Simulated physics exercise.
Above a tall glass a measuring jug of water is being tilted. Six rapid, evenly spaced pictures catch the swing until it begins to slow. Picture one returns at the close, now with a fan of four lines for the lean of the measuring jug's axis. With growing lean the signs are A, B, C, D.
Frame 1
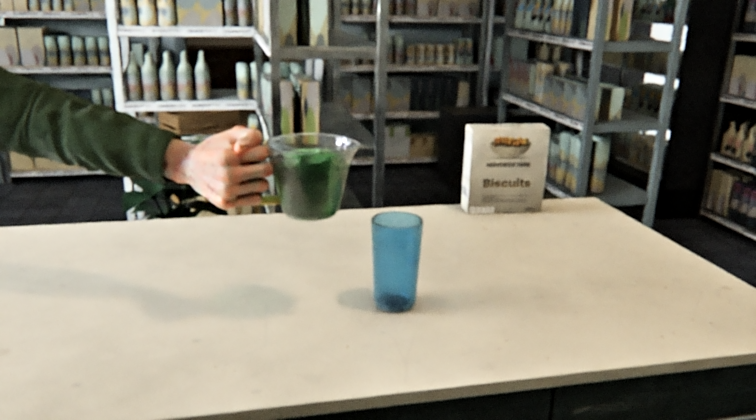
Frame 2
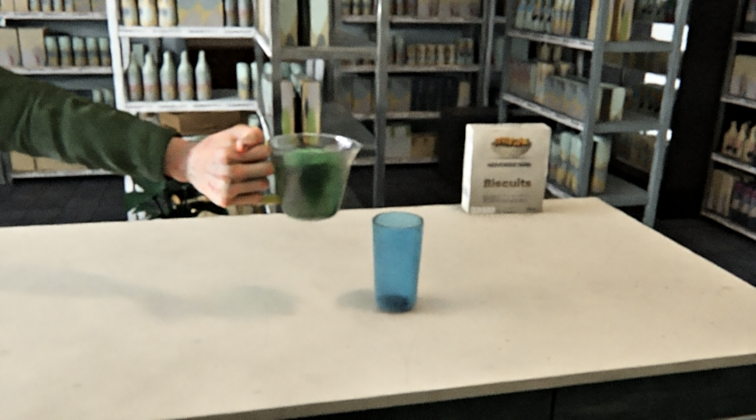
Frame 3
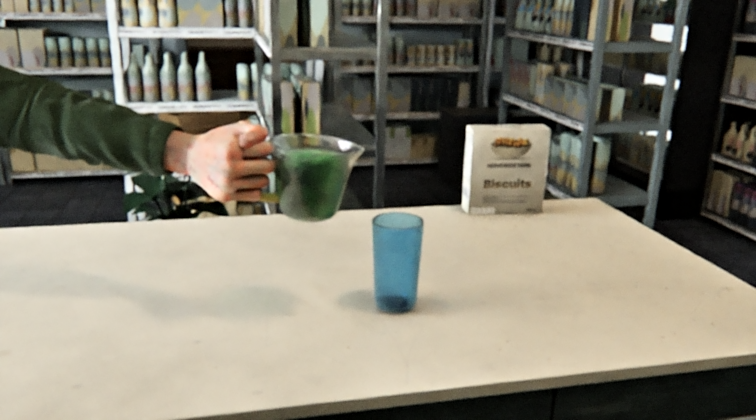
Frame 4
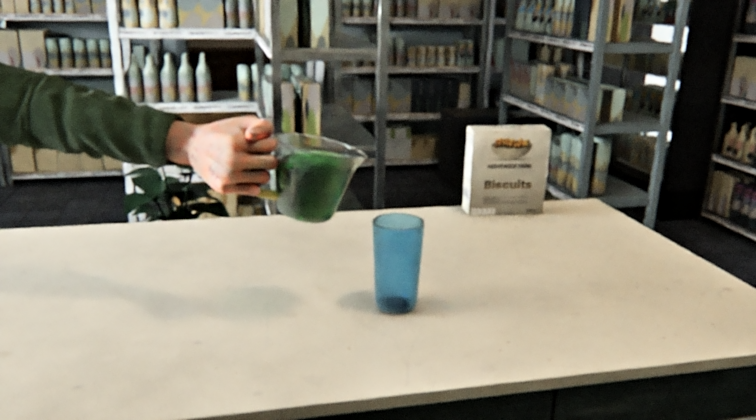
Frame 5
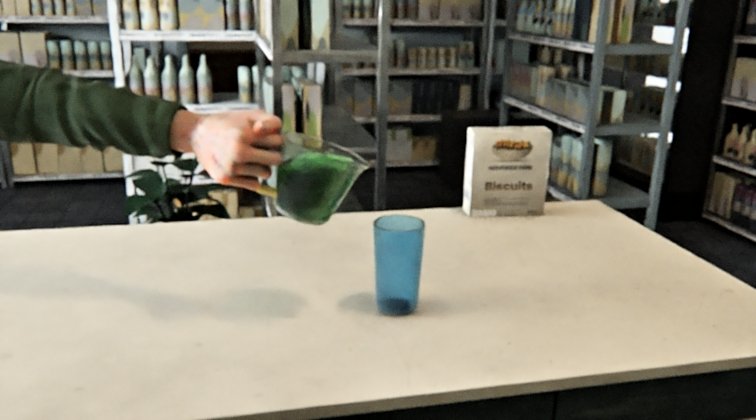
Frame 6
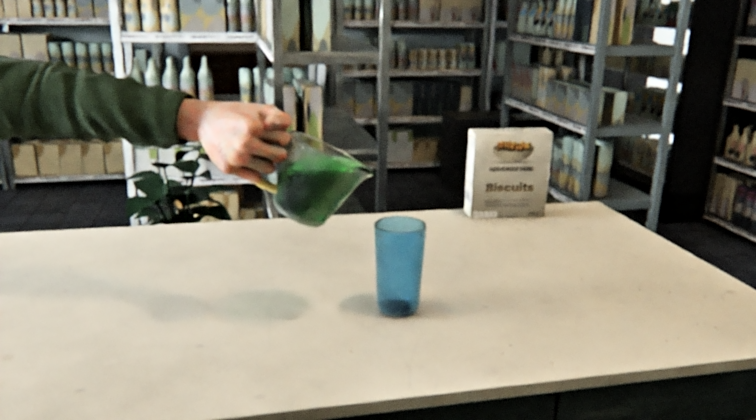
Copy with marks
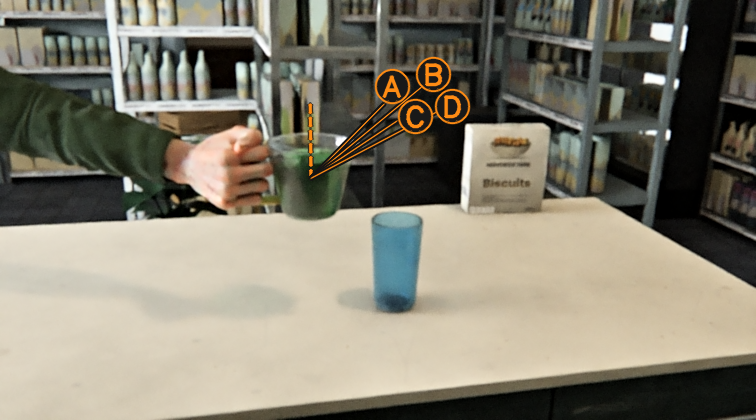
In a room lined with shelves of bottles and boxes, a hand in a green sleeve holds a clear measuring jug of green liquid upright, near a blue glass and a biscuit box on a pale table. The hand gradually tips the jug rightward, and the liquid shifts toward its spout.
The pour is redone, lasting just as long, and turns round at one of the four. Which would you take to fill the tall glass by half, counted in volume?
It is B.
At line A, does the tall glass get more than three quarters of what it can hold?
No, it does not.
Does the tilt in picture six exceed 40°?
No, it does not.
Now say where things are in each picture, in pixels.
In the first frame, upright, lip at (359, 144); rim of the tall glass round (397, 219); nothing has left yet.
In the second frame, upright, lip at (361, 145); nothing has left yet.
In the third frame, tipped about 5°, lip at (363, 149); nothing has left yet.
In the fourth frame, tipped about 12°, lip at (366, 156); nothing has left yet.
In the fifth frame, tipped about 19°, lip at (369, 164); nothing has left yet.
In the sixth frame, tipped about 27°, lip at (371, 174); water is over the lip, down to (371, 174).
On the marked copy, A at (384, 104); B at (421, 86); C at (397, 120); D at (436, 112).
With A, the tall glass ends with about 39 % of what it can hold.
With B, the tall glass ends with about 51 % of what it can hold.
With C, the tall glass ends with about 62 % of what it can hold.
With D, the tall glass ends with about 71 % of what it can hold; 5 % of the water is spilt.
